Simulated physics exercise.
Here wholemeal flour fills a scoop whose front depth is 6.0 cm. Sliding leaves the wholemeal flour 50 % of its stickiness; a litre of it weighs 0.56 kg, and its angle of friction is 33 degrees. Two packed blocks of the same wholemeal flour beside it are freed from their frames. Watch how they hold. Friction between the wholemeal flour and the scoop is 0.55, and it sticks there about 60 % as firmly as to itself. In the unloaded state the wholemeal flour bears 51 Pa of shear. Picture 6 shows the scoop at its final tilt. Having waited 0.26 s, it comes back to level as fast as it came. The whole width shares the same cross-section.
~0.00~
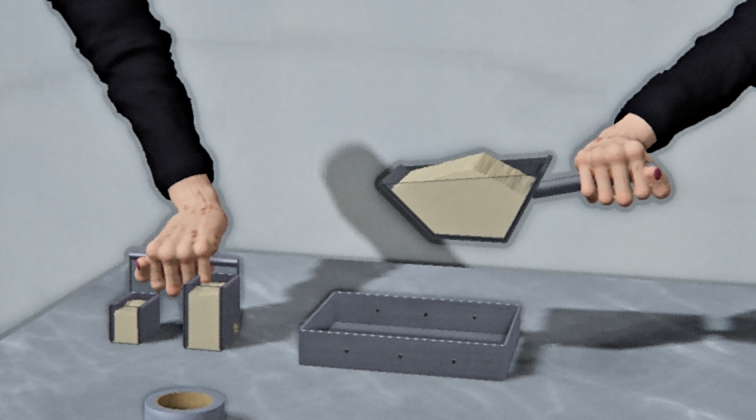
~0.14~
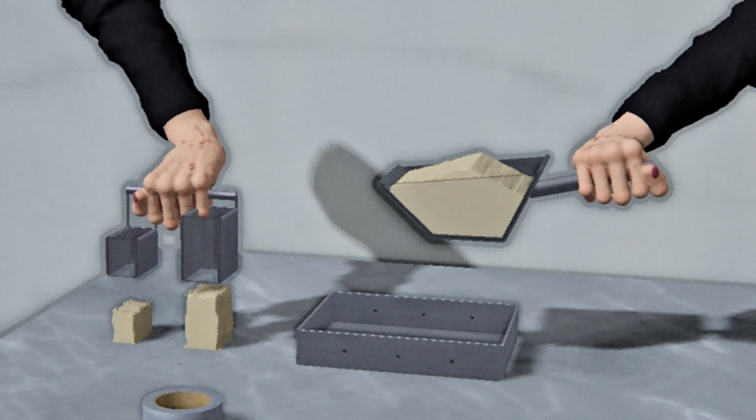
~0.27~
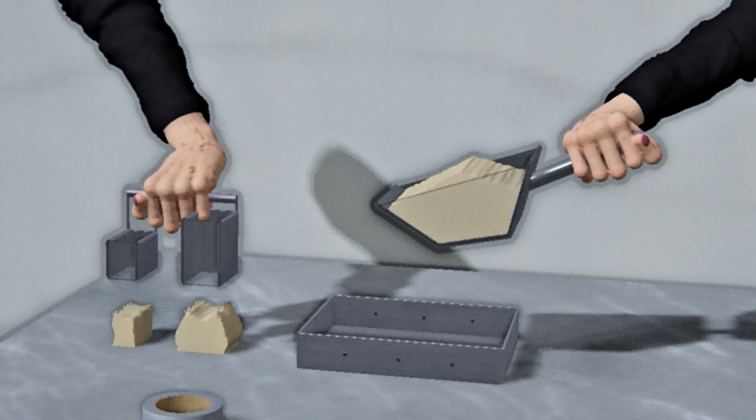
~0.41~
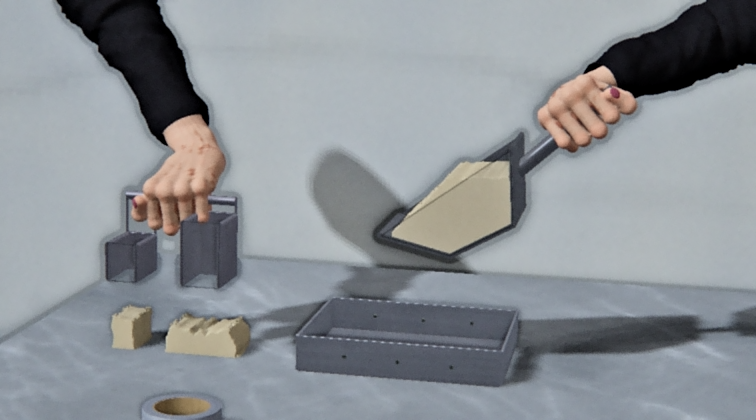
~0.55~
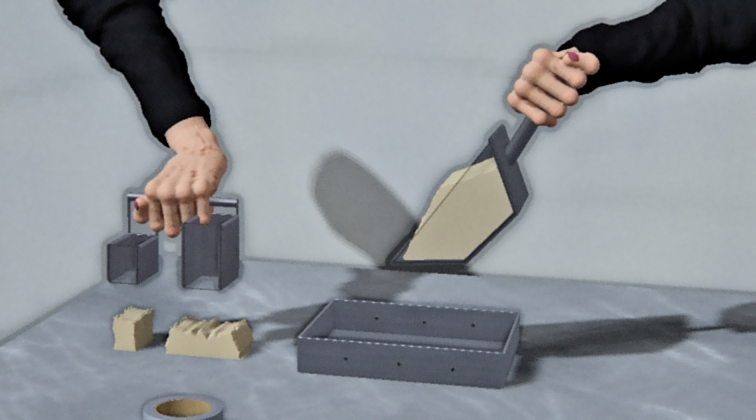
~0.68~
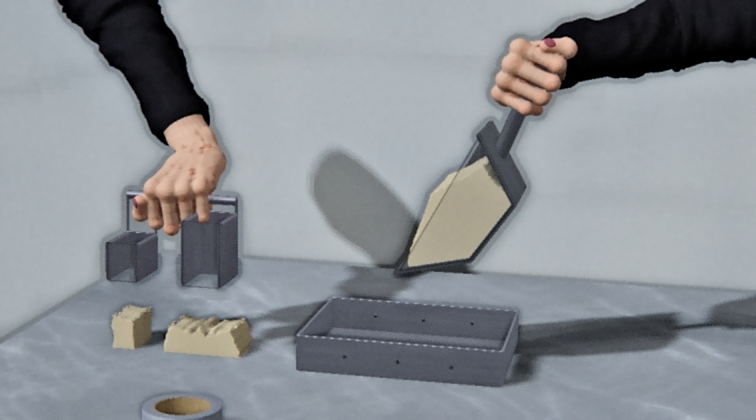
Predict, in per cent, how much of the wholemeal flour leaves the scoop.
I would say 29 per cent of it leaves.
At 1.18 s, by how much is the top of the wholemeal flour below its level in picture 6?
I'd say near 4.0 centimetres.
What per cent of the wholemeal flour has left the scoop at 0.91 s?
The answer is near 1 per cent.
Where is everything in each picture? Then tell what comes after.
In the first frame, lip at (383, 182), tilt 0 degrees; crest of the wholemeal flour at (463, 170); block heights 4.1 cm, 7.4 cm (left to right).
In the second frame, lip at (381, 182), tilt 0 degrees; crest of the wholemeal flour at (473, 170); block heights 4.0 cm, 6.9 cm (left to right).
In the third frame, lip at (378, 203), tilt 12 degrees; crest of the wholemeal flour at (465, 173); block heights 4.0 cm, 5.2 cm (left to right).
In the fourth frame, lip at (380, 233), tilt 30 degrees; crest of the wholemeal flour at (505, 177); block heights 4.0 cm, 3.7 cm (left to right).
In the fifth frame, lip at (392, 260), tilt 47 degrees; crest of the wholemeal flour at (491, 170); block heights 4.0 cm, 3.5 cm (left to right).
In the sixth frame, lip at (398, 269), tilt 55 degrees; crest of the wholemeal flour at (481, 168); block heights 4.0 cm, 3.4 cm (left to right).
After 0.91 s, the scoop is at 55 degrees and 1 % has left it.
After 1.18 s, the scoop is at 34 degrees and 27 % has left it.
After 1.46 s, the scoop is at 2 degrees and 29 % has left it.
After 1.73 s, the scoop is at 0 degrees and 29 % has left it.
After 1.83 s, the scoop is at 0 degrees and 29 % has left it.
